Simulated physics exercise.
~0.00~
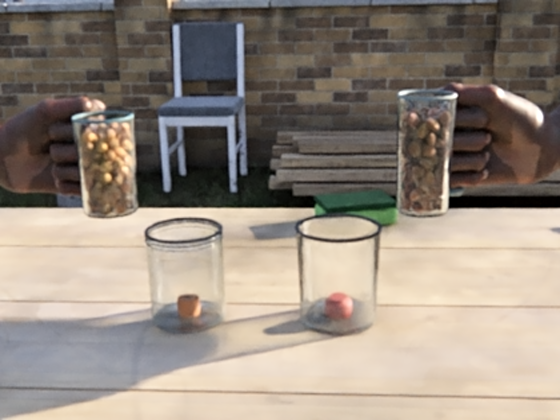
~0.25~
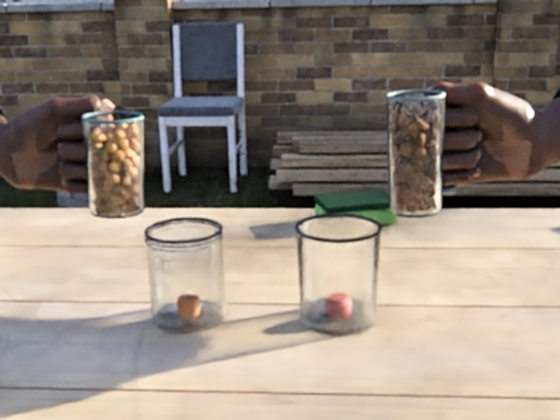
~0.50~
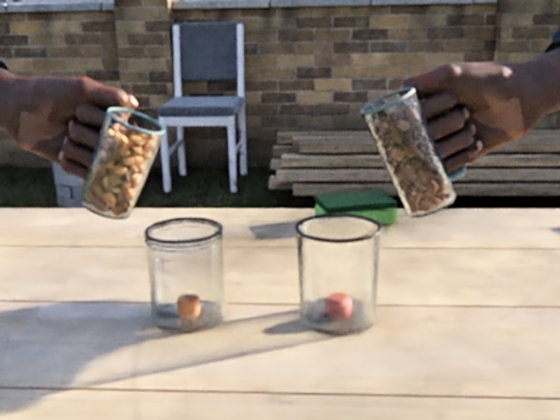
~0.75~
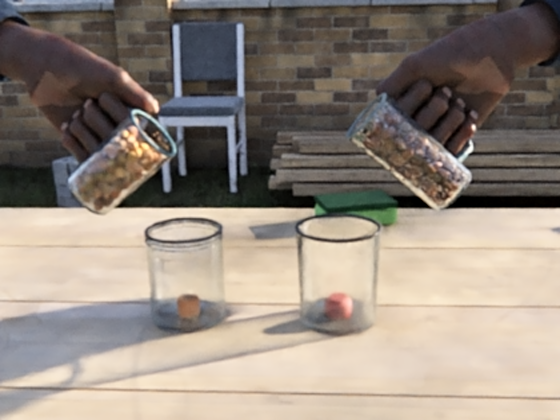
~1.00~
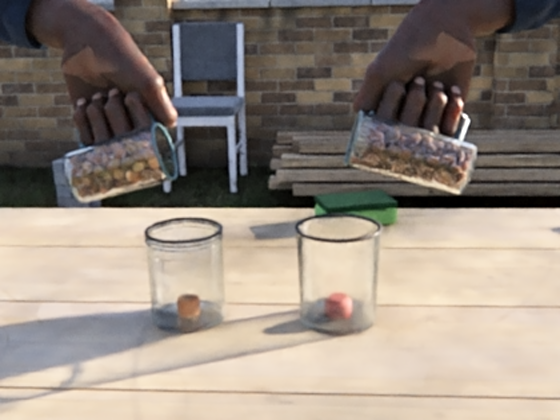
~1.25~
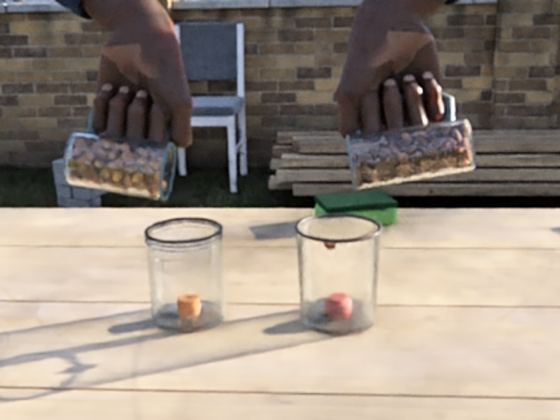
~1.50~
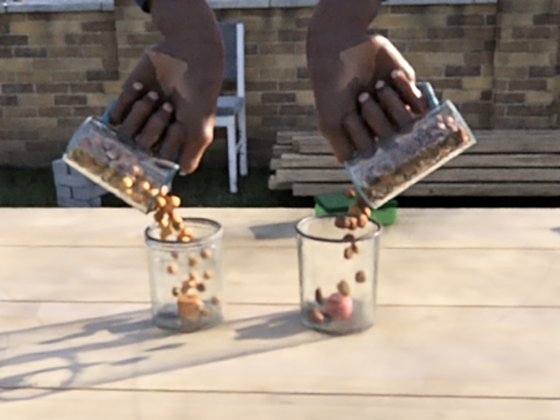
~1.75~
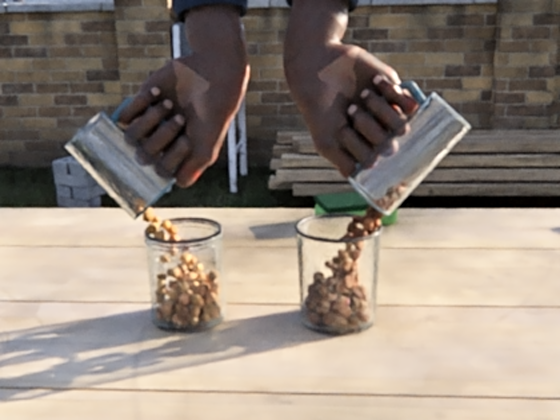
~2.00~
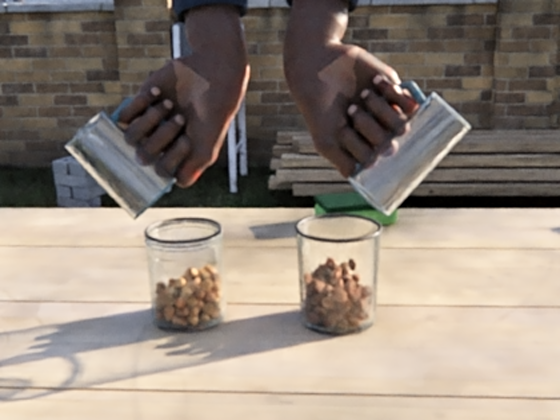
The clip shows two hands holding clear cups of small brown pieces above two glass containers on a wooden table, each with a small reddish or orange object inside. The hands tip both cups, the pieces pour down, and each container ends about half full, its object buried.
